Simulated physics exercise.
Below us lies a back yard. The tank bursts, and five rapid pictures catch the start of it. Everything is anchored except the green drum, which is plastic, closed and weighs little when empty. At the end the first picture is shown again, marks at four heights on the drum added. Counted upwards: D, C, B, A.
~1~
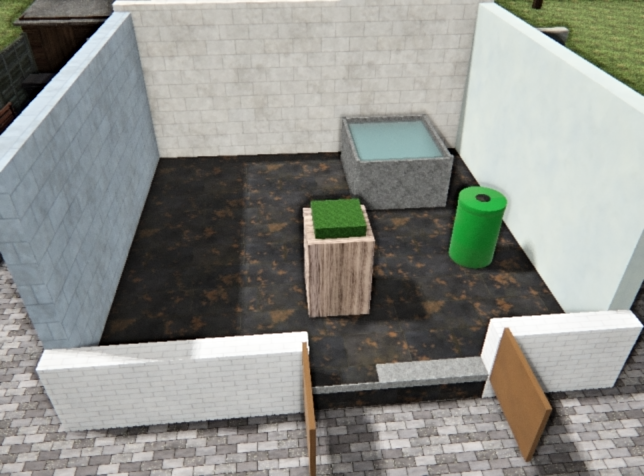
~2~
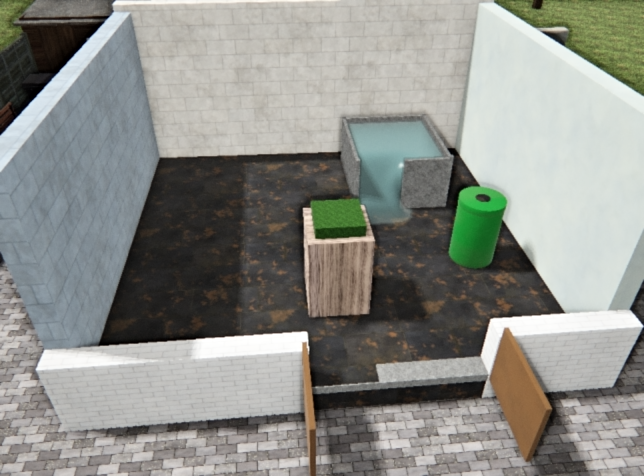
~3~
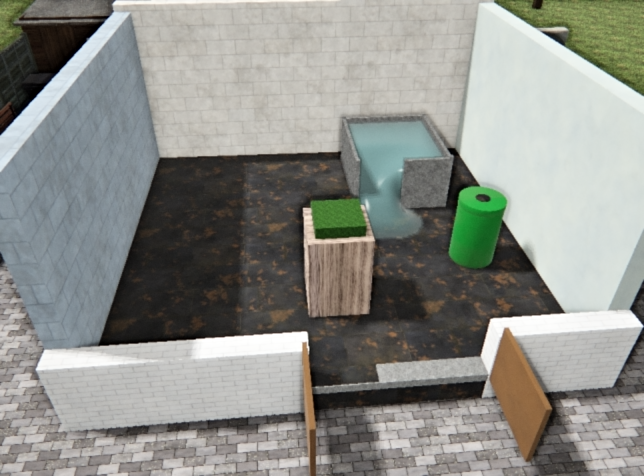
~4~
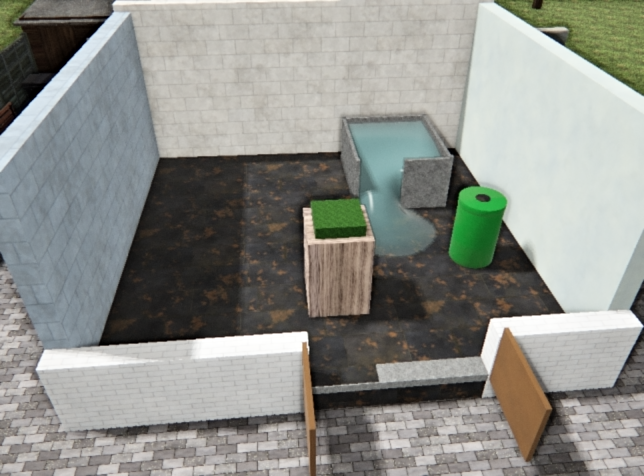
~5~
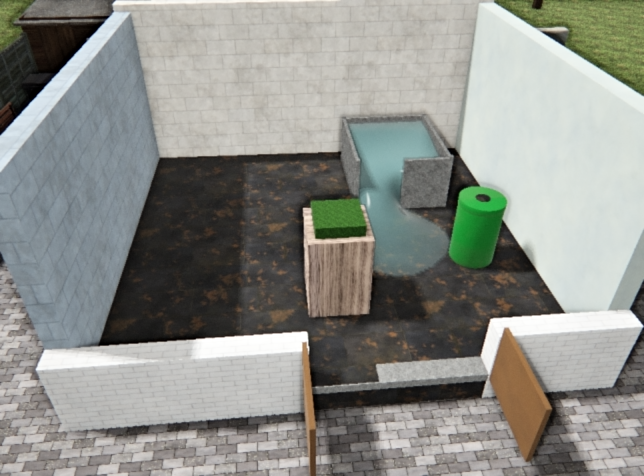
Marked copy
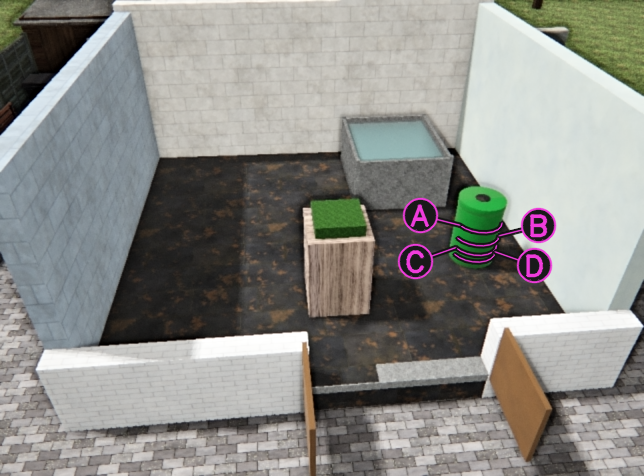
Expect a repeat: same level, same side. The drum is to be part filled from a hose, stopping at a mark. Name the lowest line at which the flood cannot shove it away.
Choose D.
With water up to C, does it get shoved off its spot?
No, that is safe.
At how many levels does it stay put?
All of them.
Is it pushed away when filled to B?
No, that is safe.
On the marked copy, A at (486, 232); B at (483, 245); C at (481, 255); D at (479, 262); from the bottom up D, C, B, A.
With A, it does not move.
With B, it does not move.
With C, it does not move.
With D, it shifts by a finger or two and stays.
